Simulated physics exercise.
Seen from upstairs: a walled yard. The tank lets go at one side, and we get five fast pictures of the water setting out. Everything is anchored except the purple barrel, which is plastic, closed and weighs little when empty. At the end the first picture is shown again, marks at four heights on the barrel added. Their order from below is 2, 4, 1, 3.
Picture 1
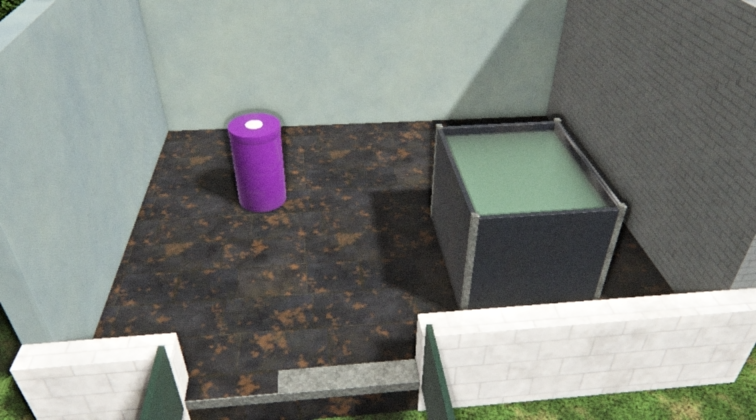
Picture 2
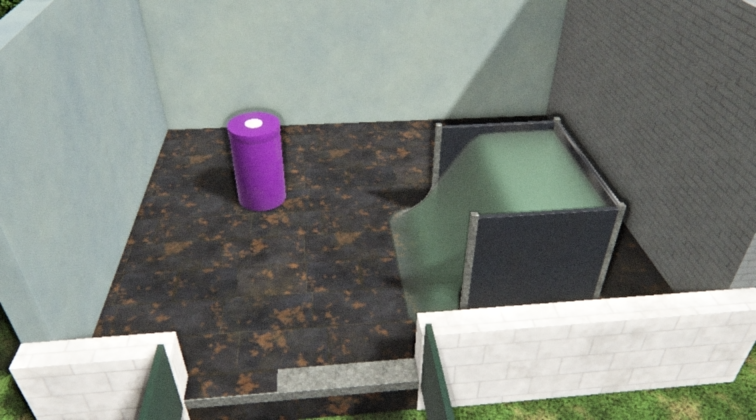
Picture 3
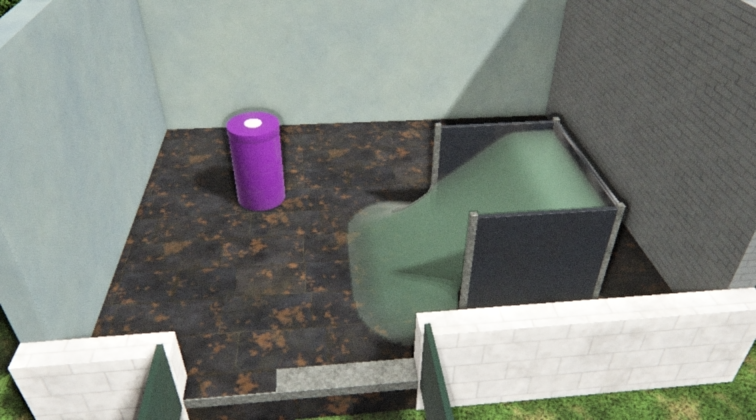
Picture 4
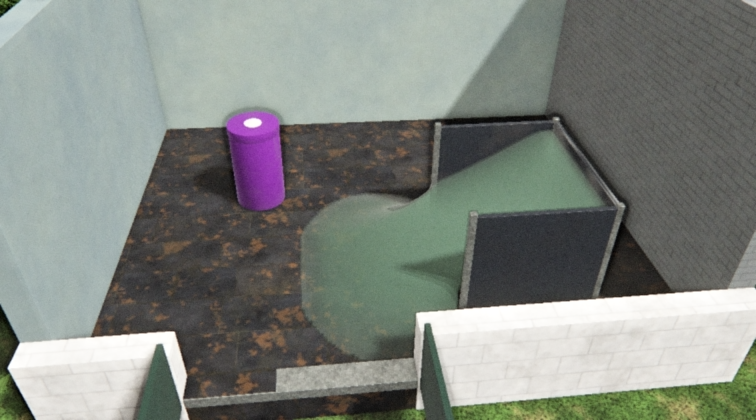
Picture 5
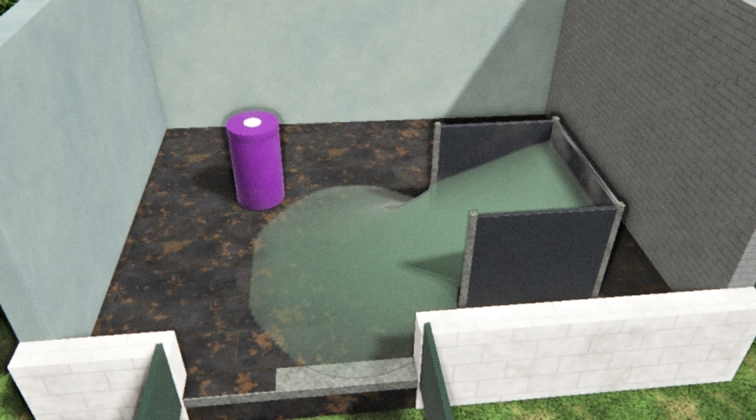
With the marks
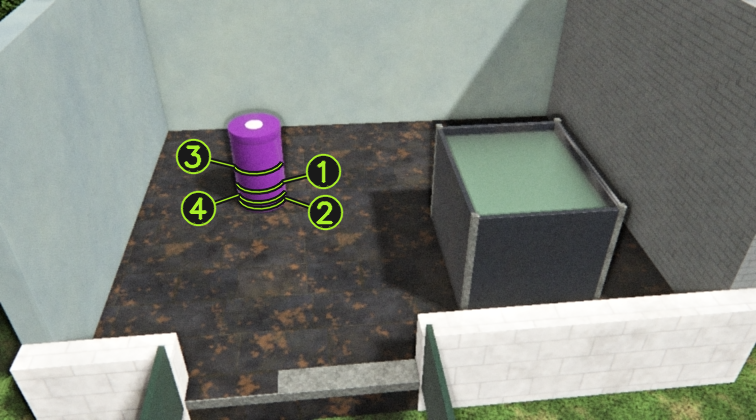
Green water bursting from the left side of a dark square tank and spreading across a walled yard towards a purple barrel.
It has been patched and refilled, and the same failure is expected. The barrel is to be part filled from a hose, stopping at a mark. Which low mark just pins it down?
Take 3.
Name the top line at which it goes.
Here it is line 1.
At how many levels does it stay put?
One of the four.
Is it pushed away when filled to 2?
Yes.
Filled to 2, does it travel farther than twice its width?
Yes, clearly.
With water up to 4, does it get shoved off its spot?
Yes.
In lime, 1 at (259, 192); 2 at (261, 208); 3 at (256, 173); 4 at (260, 202); from the bottom up 2, 4, 1, 3.
If 1 is chosen, it is pushed about its own width away.
If 2 is chosen, it is pushed about 7 times its own width away.
If 3 is chosen, it does not move.
If 4 is chosen, it is pushed about 5 times its own width away.
